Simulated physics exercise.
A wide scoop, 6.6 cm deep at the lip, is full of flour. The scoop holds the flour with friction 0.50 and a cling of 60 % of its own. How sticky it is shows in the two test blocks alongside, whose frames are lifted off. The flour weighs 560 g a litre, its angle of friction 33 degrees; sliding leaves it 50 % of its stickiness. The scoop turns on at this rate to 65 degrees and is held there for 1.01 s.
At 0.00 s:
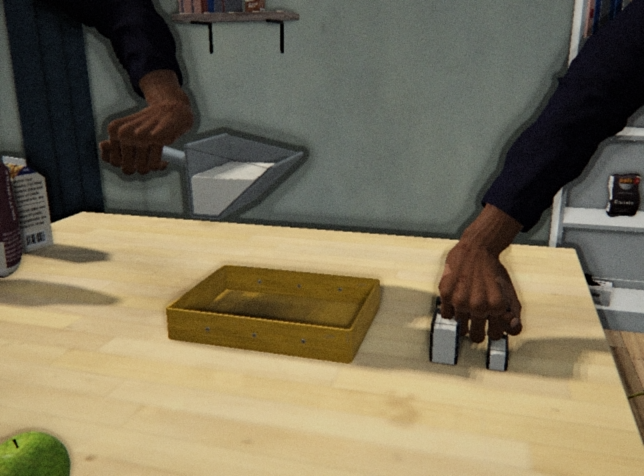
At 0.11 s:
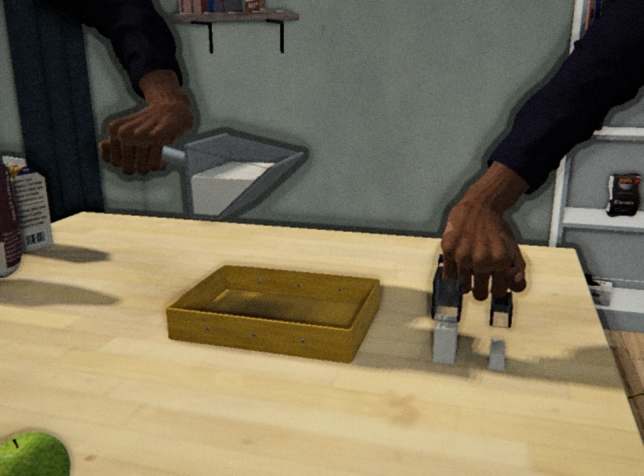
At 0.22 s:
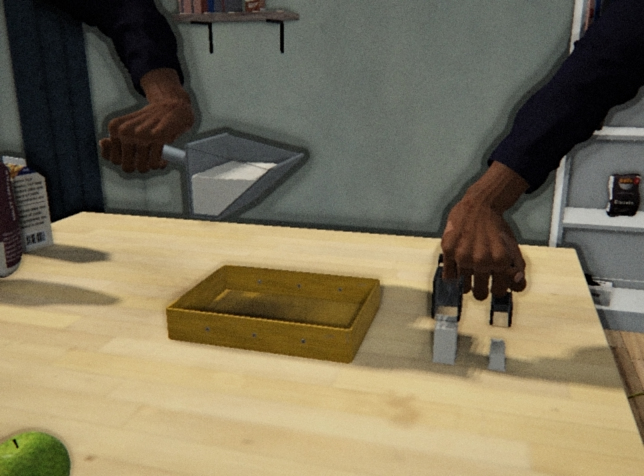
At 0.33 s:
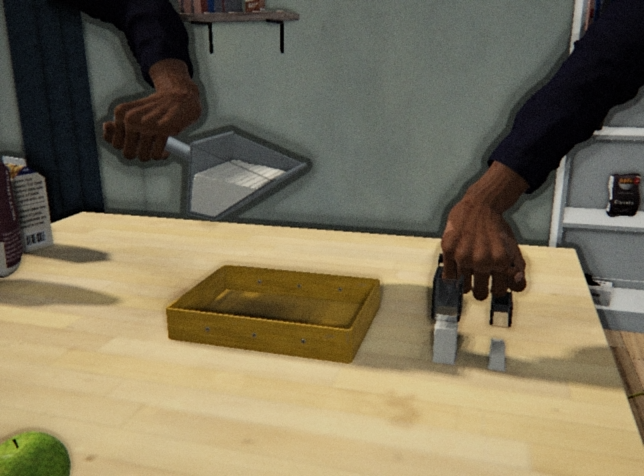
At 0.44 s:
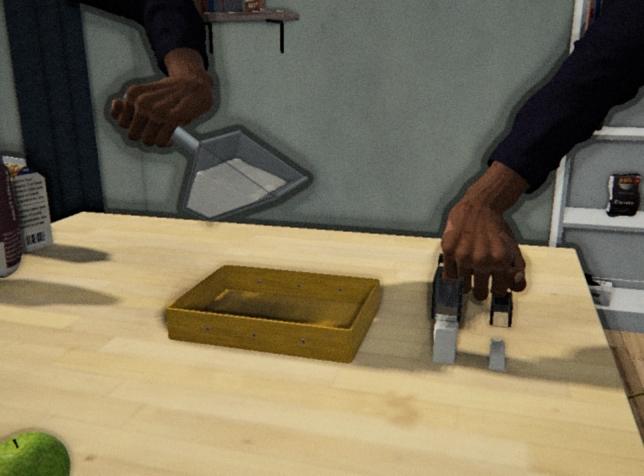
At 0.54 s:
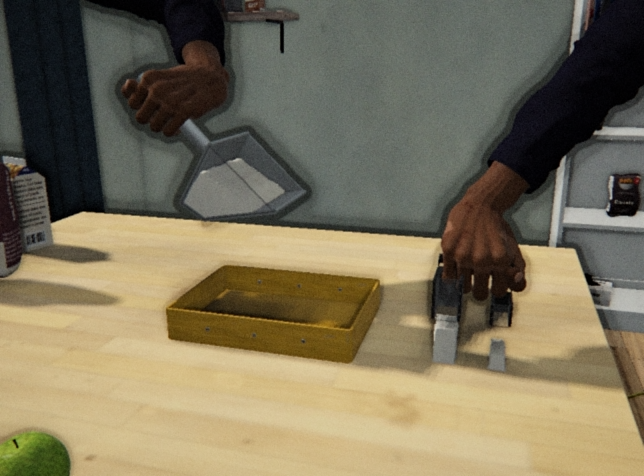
Two dark-skinned hands in dark sleeves reach over a pale wooden table, seen from slightly above by a still camera, against a grey-green wall. The left holds a clear scoop of white flour, with a yellowish-brown tray, two small pale blocks, and a green apple below. The right hand lifts dark casings off the blocks and stays there, then the left tilts the scoop steadily downward to the right.
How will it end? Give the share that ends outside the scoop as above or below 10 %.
The share that ends outside the scoop is below 10 %.
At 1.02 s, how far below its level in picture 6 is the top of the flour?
Roughly 0.0 cm.
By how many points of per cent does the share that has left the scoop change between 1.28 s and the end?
About 0 %.
After 0.76 s, the scoop is at 56 degrees and 0 % has left it.
After 1.02 s, the scoop is at 65 degrees and 0 % has left it.
After 1.28 s, the scoop is at 65 degrees and 0 % has left it.
After 1.53 s, the scoop is at 65 degrees and 0 % has left it.
After 1.63 s, the scoop is at 65 degrees and 0 % has left it.
